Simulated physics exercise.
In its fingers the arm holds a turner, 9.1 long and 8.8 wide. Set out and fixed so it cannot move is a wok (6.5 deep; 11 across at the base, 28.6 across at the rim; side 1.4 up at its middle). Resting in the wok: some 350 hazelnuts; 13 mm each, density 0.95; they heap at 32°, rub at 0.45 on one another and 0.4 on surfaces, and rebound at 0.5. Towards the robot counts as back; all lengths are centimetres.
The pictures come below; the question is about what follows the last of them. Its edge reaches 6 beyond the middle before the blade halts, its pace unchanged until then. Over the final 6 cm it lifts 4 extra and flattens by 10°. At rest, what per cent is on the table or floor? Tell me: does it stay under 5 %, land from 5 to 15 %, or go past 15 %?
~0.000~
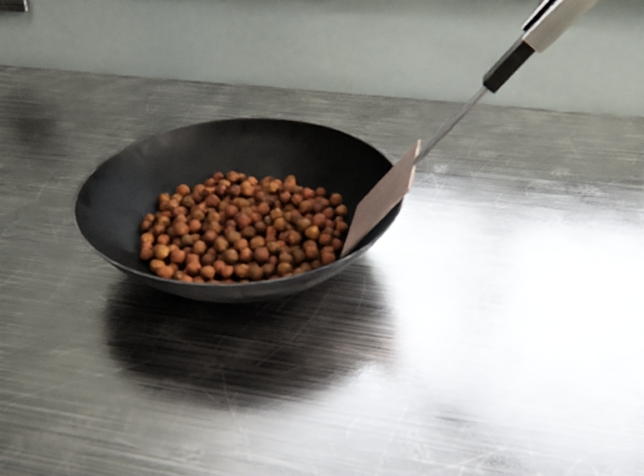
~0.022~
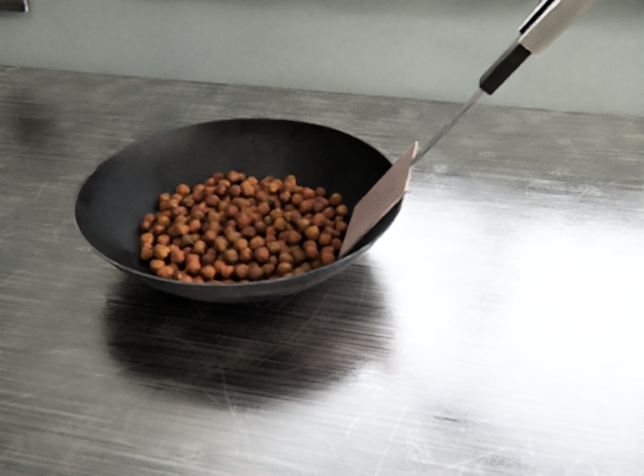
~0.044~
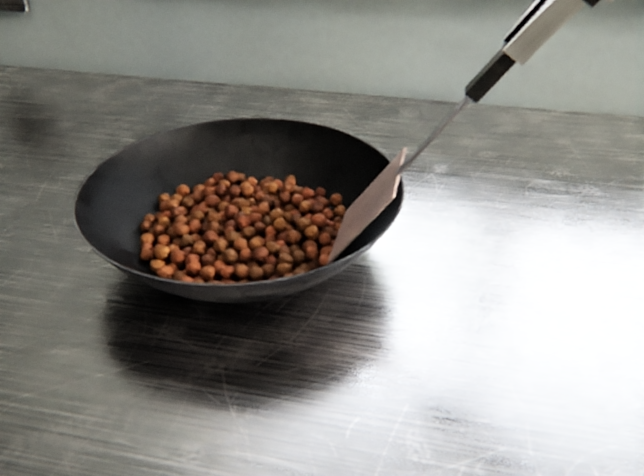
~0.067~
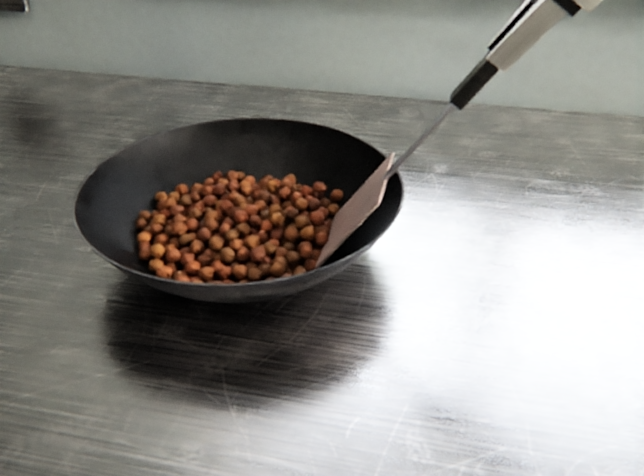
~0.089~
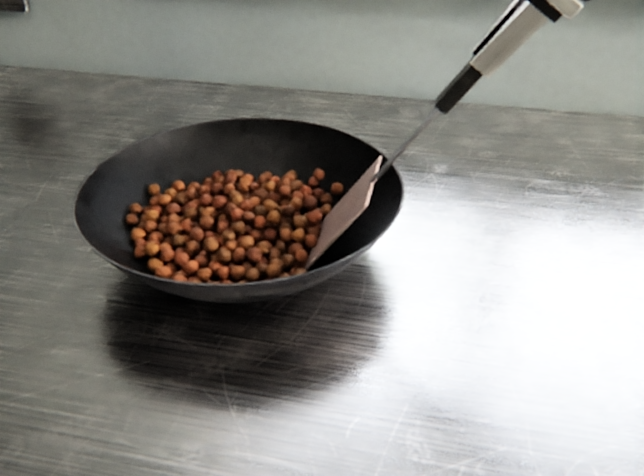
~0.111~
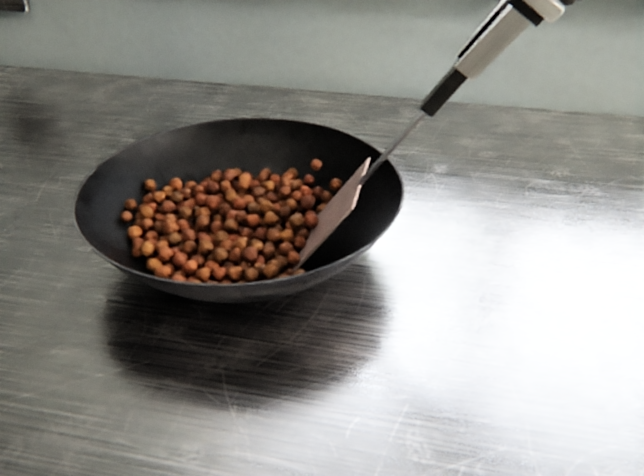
It stays under 5 %.
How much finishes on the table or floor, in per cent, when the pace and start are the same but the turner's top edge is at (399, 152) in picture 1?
I'd estimate close to 0 per cent.
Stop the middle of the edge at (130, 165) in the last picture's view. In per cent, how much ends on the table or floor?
The share ending on the table or floor is about 20 per cent.
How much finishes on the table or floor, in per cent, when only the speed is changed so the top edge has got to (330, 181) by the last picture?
Expect some 5 per cent there.
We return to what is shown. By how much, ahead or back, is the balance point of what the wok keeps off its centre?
Forward offset: Roughly 4.5 cm.
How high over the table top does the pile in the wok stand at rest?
Height at rest: Roughly 6.5 cm.
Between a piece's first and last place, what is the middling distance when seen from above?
Roughly 4 centimetres.
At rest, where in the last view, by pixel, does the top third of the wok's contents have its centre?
It is centred near (159, 202) in the last view.
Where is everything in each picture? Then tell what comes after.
In the first frame, turner top edge at (415, 163), sloping 55°; upper third of the load around (246, 221), from x 145 to 340, top at y 180; 351 in the wok.
In the second frame, turner top edge at (412, 164), sloping 55°; upper third of the load around (246, 221), from x 145 to 340, top at y 180.
In the third frame, turner top edge at (400, 171), sloping 55°; upper third of the load around (246, 221), from x 145 to 340, top at y 180.
In the fourth frame, turner top edge at (387, 176), sloping 55°; upper third of the load around (249, 218), from x 140 to 335, top at y 175.
In the fifth frame, turner top edge at (374, 180), sloping 55°; upper third of the load around (232, 213), from x 130 to 335, top at y 175.
In the sixth frame, turner top edge at (362, 181), sloping 55°; upper third of the load around (227, 212), from x 125 to 335, top at y 165; 351 in the wok.
After 0.20 s, sloping 55°, highest piece 5 above the table; 351 in the wok.
After 0.29 s, sloping 50°, highest piece 5 above the table; 351 in the wok.
After 0.53 s, sloping 45°, highest piece 6 above the table; 351 in the wok.
After 1.58 s, sloping 45°, highest piece 6 above the table; 351 in the wok.
At rest, 351 in the wok. That is 0 % on the table or floor.
